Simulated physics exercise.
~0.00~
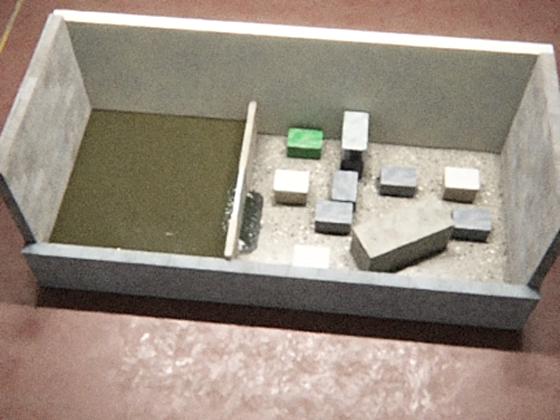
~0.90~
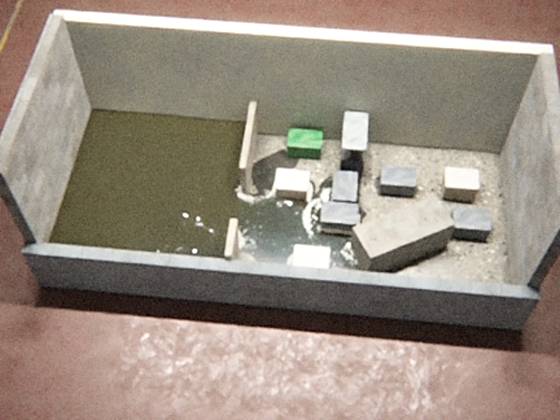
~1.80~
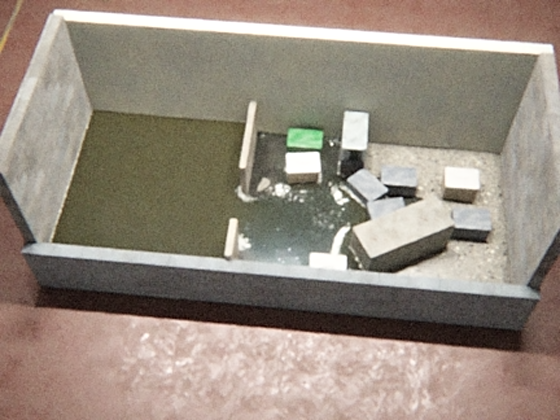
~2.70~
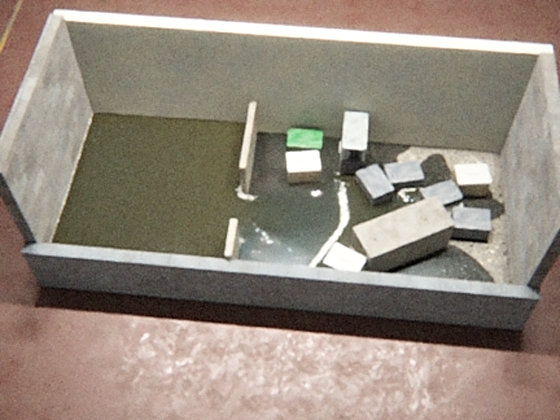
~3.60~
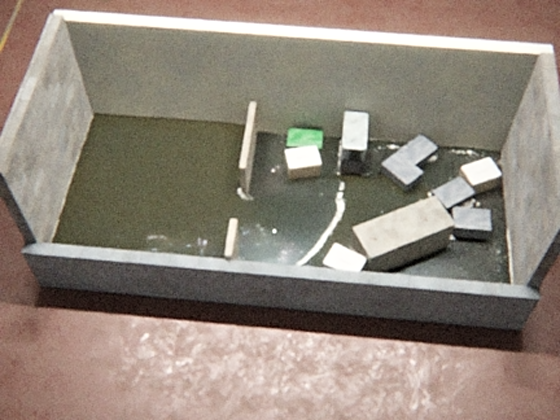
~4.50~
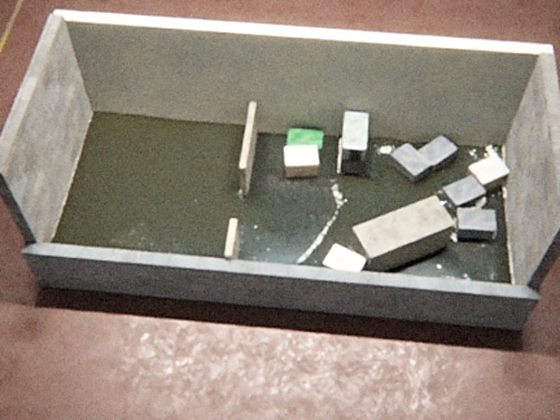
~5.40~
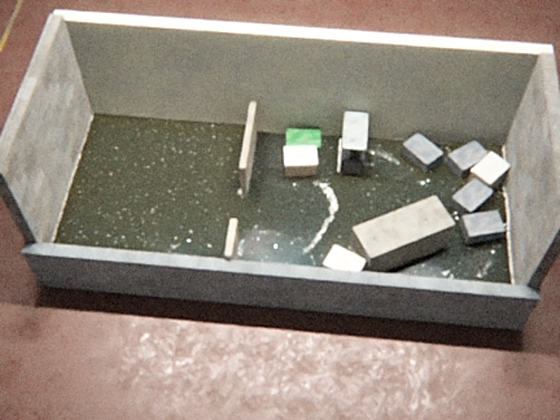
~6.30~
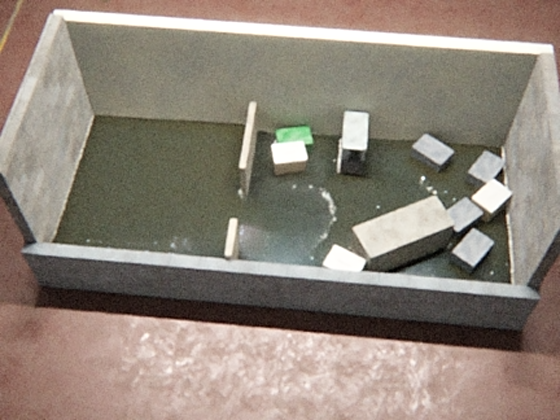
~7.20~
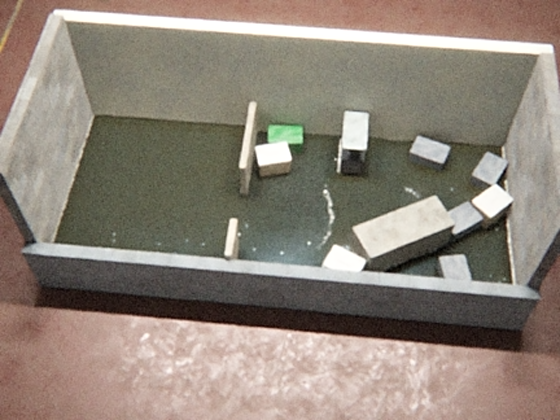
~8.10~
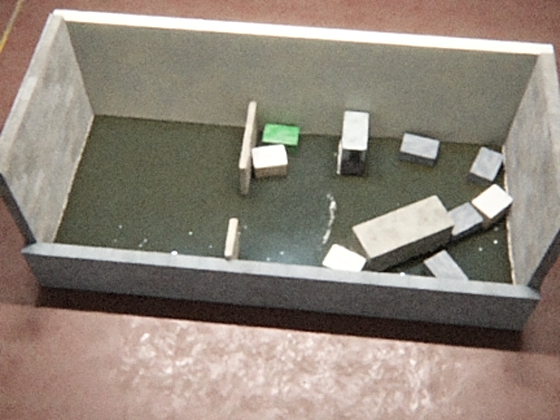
The clip opens on a walled room seen from above, with murky water held left of a thin partition and a green crate, pale and grey blocks, and a long box on the dry, gritty floor to the right. A gap opens in the partition and water pours through, pushing several blocks rightward while the long box turns slightly. The water spreads to the far wall, where grey and white blocks gather. Later, the green crate and a white block beside it drift left toward the partition, while one grey block slides toward the front wall. It ends with water covering the floor and the tall block still upright.
